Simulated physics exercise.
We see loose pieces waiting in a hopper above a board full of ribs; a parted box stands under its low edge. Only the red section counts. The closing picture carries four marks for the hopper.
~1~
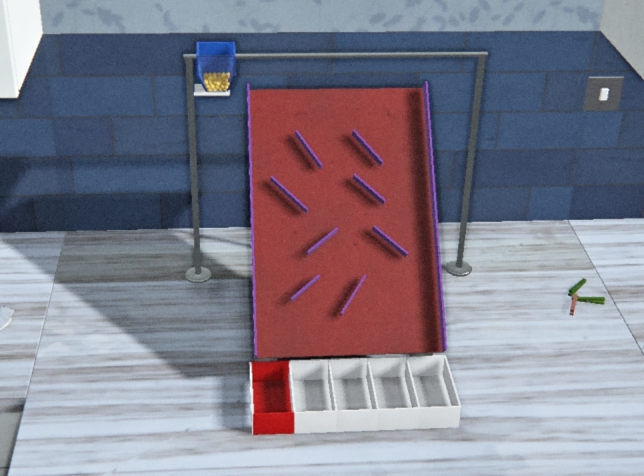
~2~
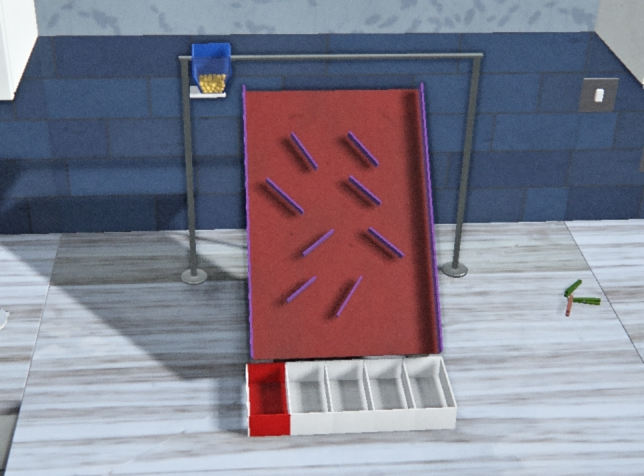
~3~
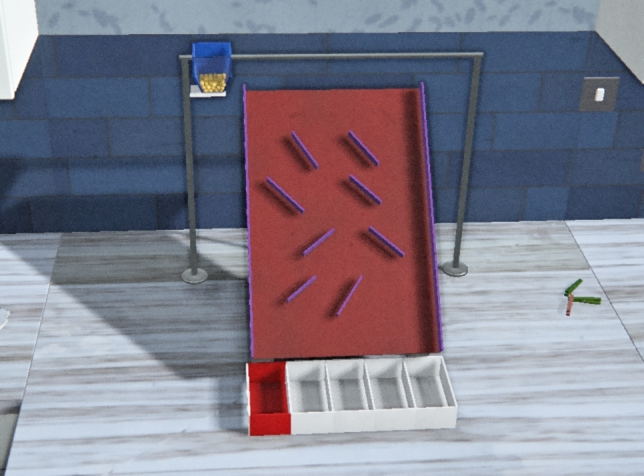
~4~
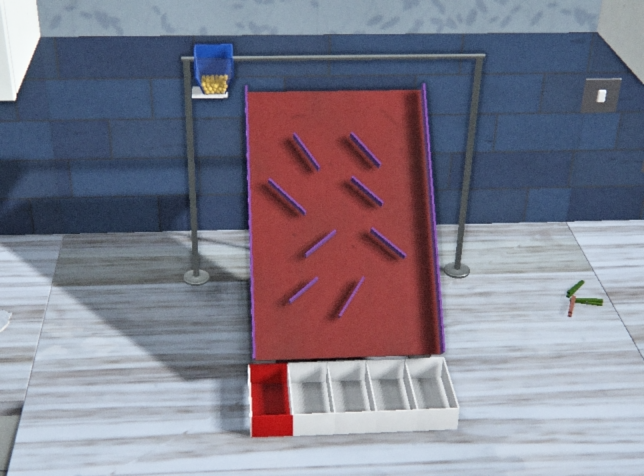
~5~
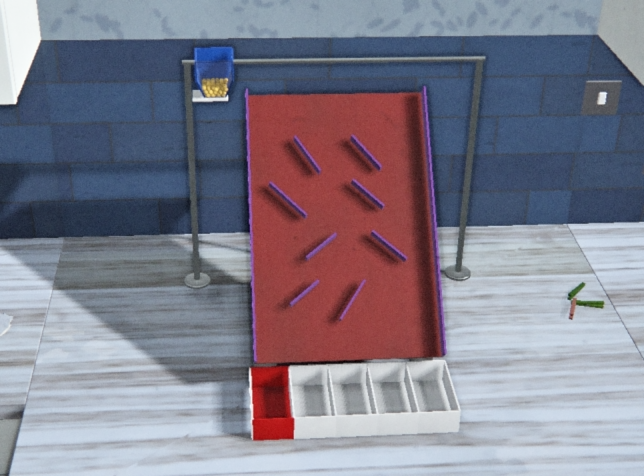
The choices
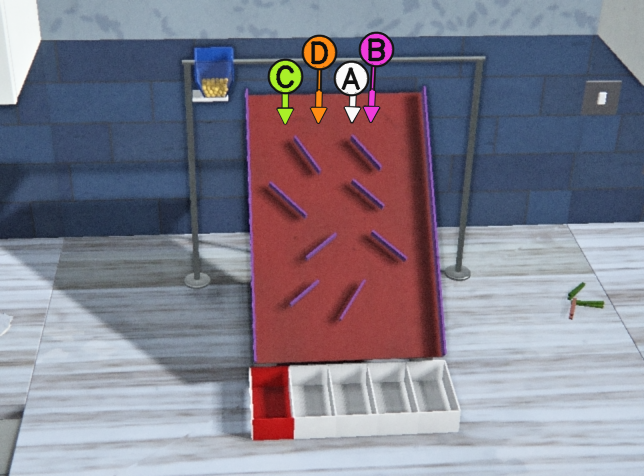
Nothing moves but a slight shake of the view around a red board with purple ribs.
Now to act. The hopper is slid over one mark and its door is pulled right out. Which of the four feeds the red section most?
Use mark C.
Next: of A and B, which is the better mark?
It is A.
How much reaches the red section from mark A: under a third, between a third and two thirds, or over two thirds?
Under a third.
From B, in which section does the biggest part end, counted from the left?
It is the fifth one.
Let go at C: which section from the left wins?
The first from the left.
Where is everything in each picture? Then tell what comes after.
The first frame shows hopper near (217, 82), puffed corn balls, door shut.
The second frame shows ribs (292, 132) to (317, 167), (349, 131) to (379, 163), (267, 178) to (304, 211).
The third frame shows ribs (350, 175) to (382, 201), (304, 253) to (334, 229), (370, 227) to (404, 254).
The fourth frame shows ribs (290, 301) to (318, 277), (340, 316) to (364, 277).
The fifth frame shows red section near (273, 428), number 1 of 5 from the left.
On the marked copy, mark A meets the board at (352, 116); mark B meets the board at (371, 116); mark C meets the board at (285, 117); mark D meets the board at (318, 117).
With A, close to a quarter in the red section, the bulk in other sections, only a few outside the box.
With B, only a few in the red section, all but a few in other sections.
With C, close to two thirds in the red section, close to a third in other sections, only a few outside the box.
With D, a small share in the red section, the bulk in other sections.
